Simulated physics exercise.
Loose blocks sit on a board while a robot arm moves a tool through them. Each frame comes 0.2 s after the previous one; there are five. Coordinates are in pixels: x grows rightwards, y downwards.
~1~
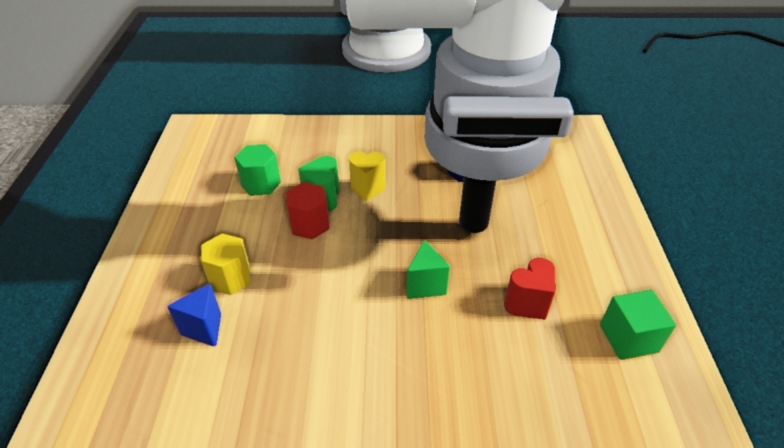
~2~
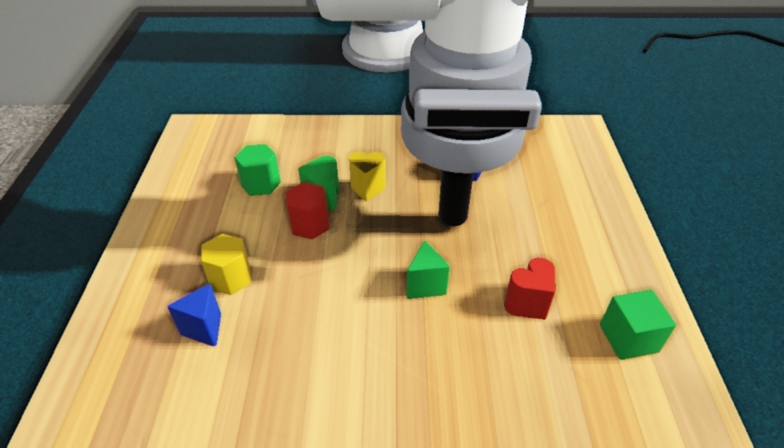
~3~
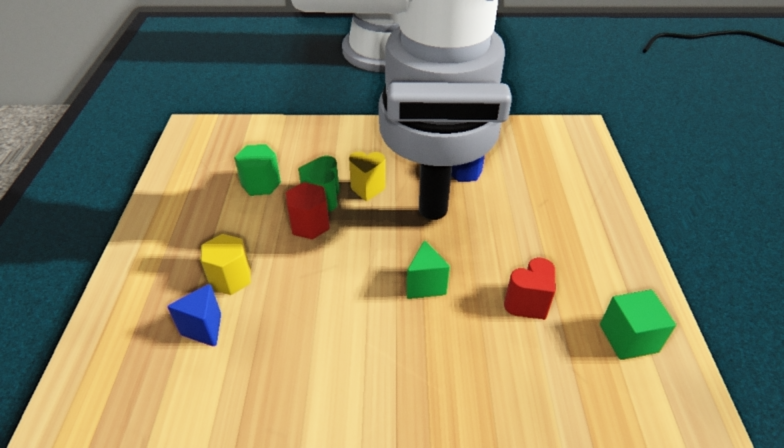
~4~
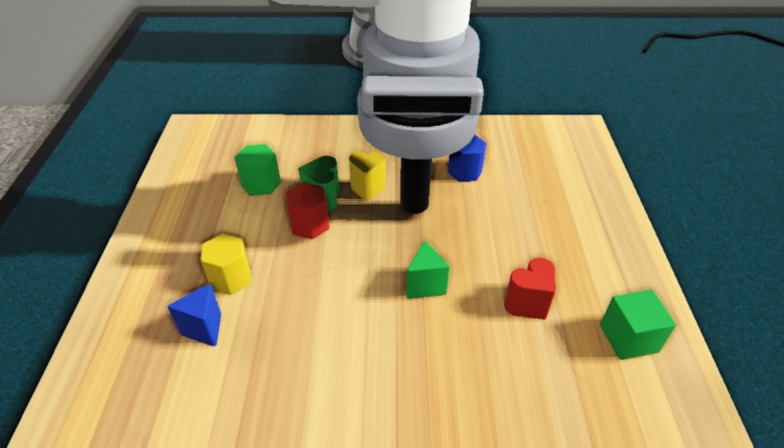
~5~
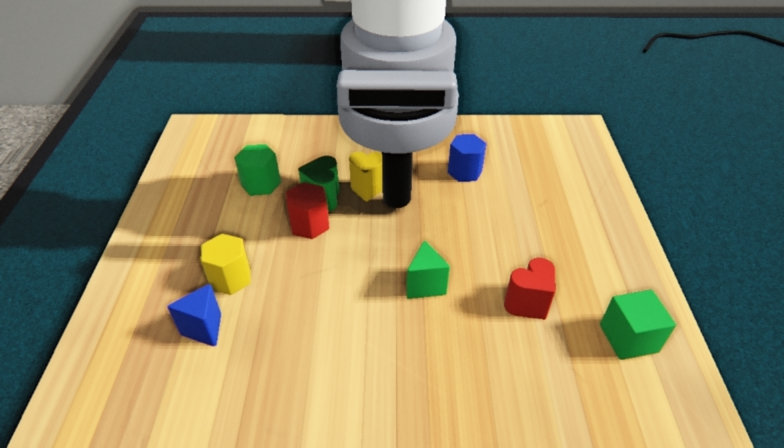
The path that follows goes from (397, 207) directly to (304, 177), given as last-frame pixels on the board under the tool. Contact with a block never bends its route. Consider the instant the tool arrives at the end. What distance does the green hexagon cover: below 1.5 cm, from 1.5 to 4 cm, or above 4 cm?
Ends under 1.5 cm away.
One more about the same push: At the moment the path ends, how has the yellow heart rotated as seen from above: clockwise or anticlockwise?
Answer: With the clock.
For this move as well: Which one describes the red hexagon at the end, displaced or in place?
By then it is still where it was.
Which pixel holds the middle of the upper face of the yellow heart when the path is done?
It ends at (339, 140).
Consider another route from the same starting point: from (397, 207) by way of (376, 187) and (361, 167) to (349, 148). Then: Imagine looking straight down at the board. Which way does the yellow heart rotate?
Viewed from the top, it goes anticlockwise.
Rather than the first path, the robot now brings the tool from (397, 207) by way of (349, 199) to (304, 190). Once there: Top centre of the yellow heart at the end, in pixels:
I'd place it at (353, 153), taking the centre of its top.
The first path, step by step. One third of the way, tool at (364, 189); yellow heart at (352, 151), turned 30° clockwise.
Two thirds of the way, tool at (333, 179); green heart at (307, 169), turned 40° anticlockwise; yellow heart at (340, 141), turned 60° clockwise.
At the end, tool at (303, 170); green hexagon not moved; red hexagon not moved; green heart at (298, 169), turned 75° anticlockwise; yellow heart at (339, 140), turned 65° clockwise.
